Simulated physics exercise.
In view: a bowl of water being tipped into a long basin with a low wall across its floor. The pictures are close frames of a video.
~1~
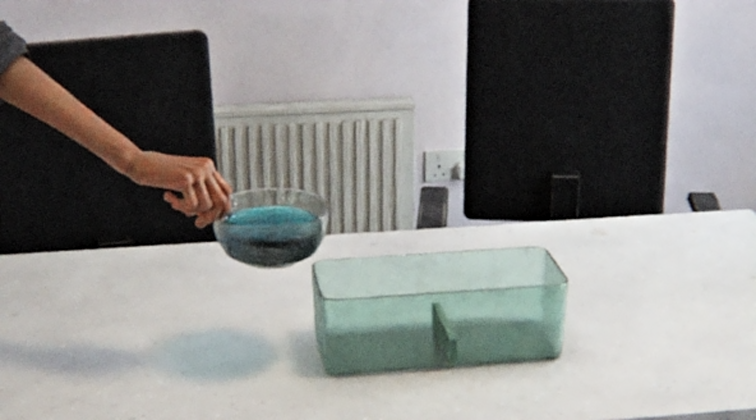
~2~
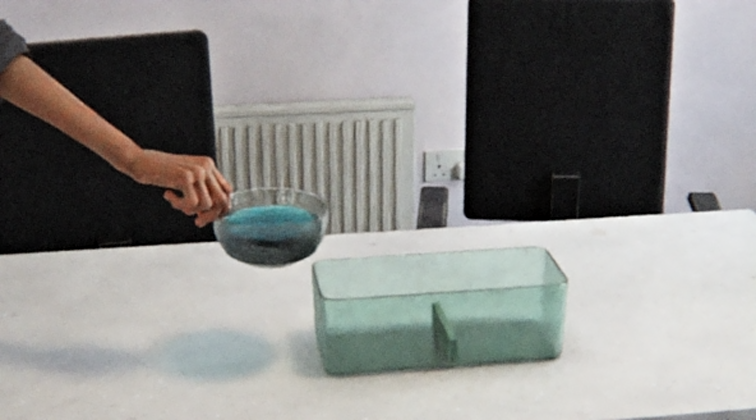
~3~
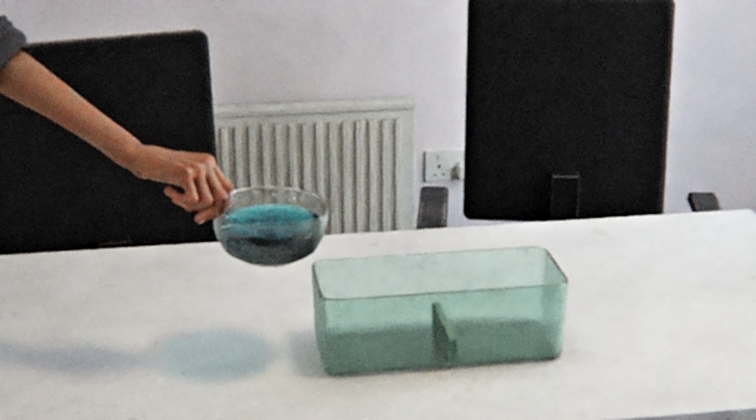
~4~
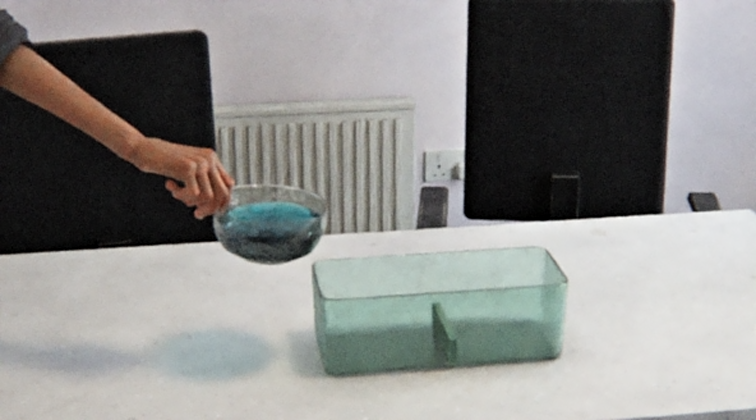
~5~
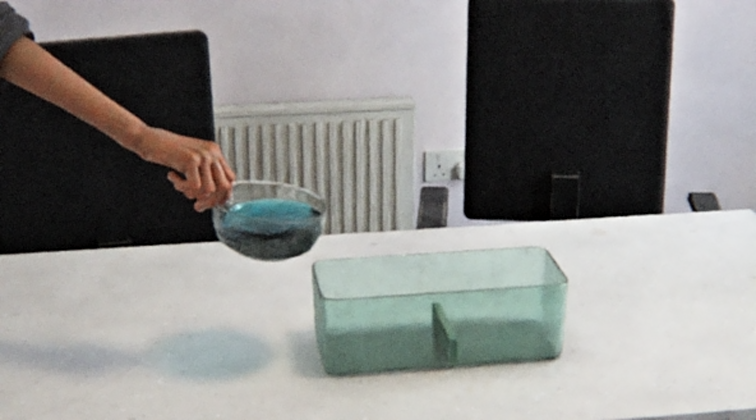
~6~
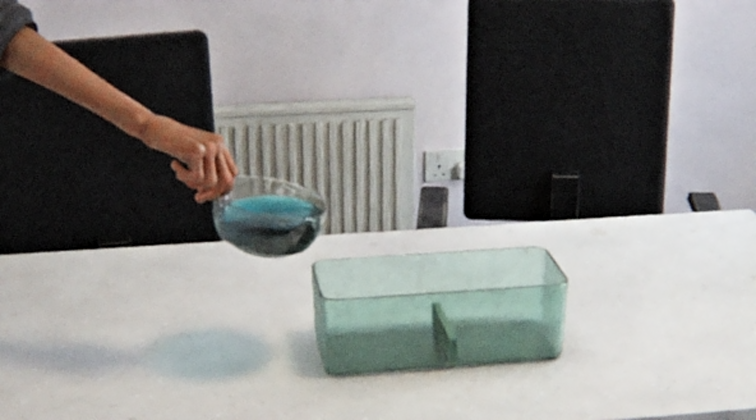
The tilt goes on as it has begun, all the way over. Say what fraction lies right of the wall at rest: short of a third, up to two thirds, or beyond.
It comes to less than a third.
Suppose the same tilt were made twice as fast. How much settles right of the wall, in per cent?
Roughly 15 in a hundred.
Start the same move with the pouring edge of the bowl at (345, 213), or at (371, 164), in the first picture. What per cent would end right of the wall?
The first gives 5 %, the second 65 %.
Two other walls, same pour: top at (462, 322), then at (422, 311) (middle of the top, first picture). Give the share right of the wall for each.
Roughly 15 per cent, and 0 per cent.
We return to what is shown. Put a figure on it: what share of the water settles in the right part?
About 10 per cent.
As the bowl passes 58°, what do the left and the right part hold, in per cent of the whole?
Left: 5 %. Right: 0 %.
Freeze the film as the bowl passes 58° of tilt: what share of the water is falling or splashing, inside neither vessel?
Some 30 per cent.
A moment on, the bowl is tipped part way and 64 per cent is still to pour, 6 is left of the wall and 0 right of it.
Next, the bowl is tipped on its side and 10 per cent is still to pour, 68 is left of the wall and 3 right of it.
Then the bowl is tipped on its side and 0 per cent is still to pour, 89 is left of the wall and 10 right of it.
Later the bowl is tipped on its side and 0 per cent is still to pour, 90 is left of the wall and 10 right of it.
Finally, 90 per cent lies left of the wall, 10 right of it and 0 outside.
